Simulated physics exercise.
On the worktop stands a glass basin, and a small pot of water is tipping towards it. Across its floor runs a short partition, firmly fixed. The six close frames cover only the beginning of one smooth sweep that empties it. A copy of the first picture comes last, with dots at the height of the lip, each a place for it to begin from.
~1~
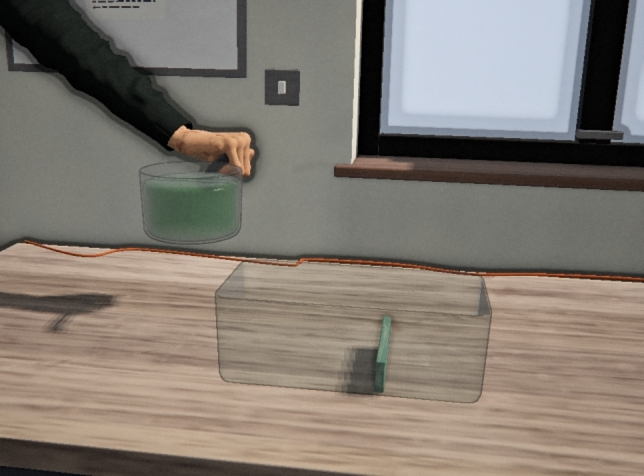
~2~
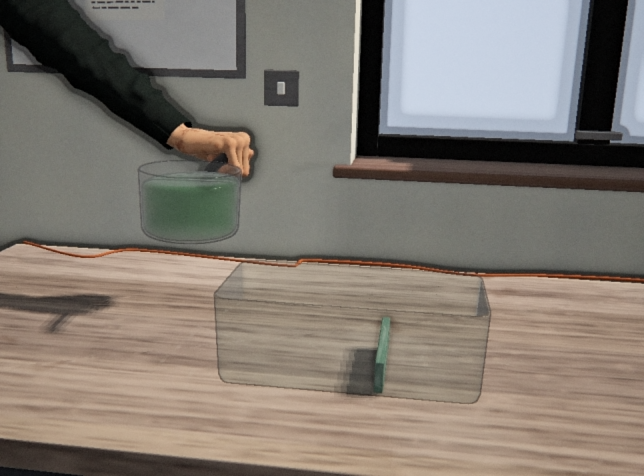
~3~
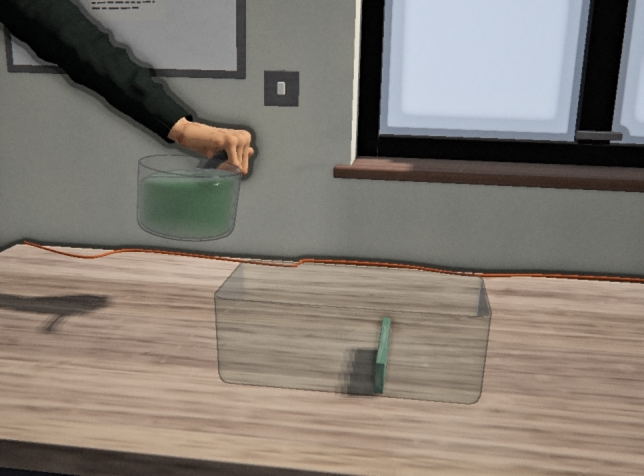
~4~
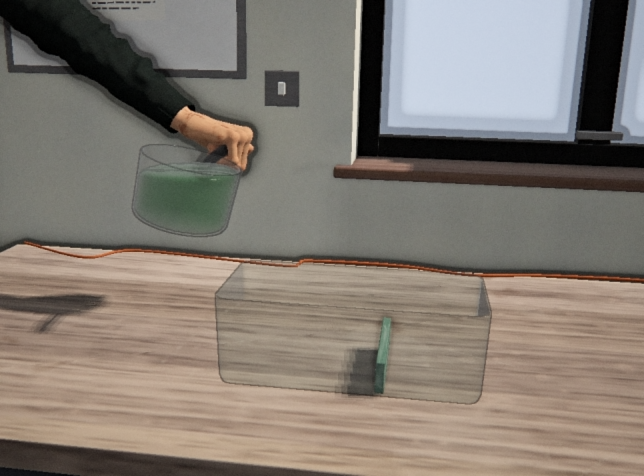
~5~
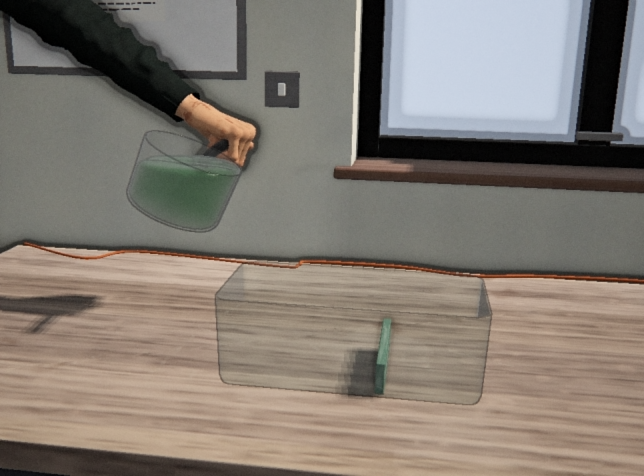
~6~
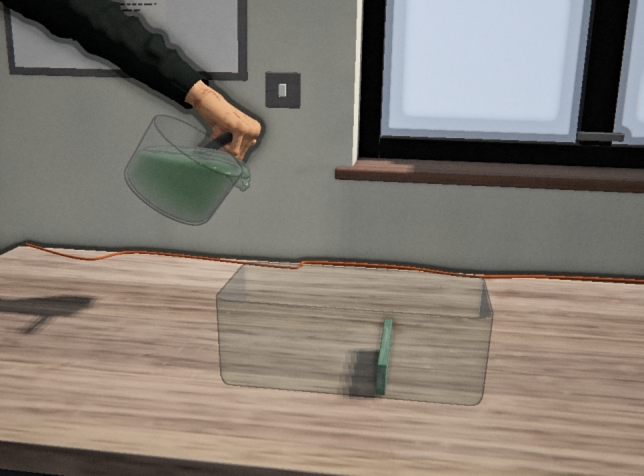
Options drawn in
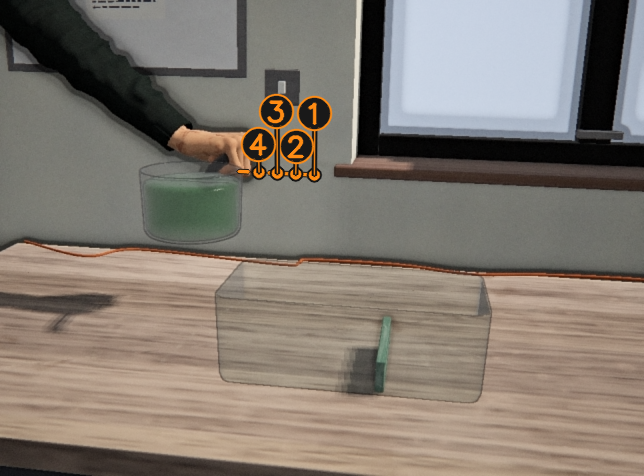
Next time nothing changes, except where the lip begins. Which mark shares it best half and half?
I would pick place 2.
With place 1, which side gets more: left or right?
The right one.
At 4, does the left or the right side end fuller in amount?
More ends on the left.
In orange, 1 at (314, 175); 2 at (295, 174); 3 at (277, 173); 4 at (259, 172).
With 1, about 23 % ends left of the wall and 76 % right of it.
With 2, about 48 % ends left of the wall and 51 % right of it.
With 3, about 83 % ends left of the wall and 15 % right of it.
With 4, about 93 % ends left of the wall and 6 % right of it.
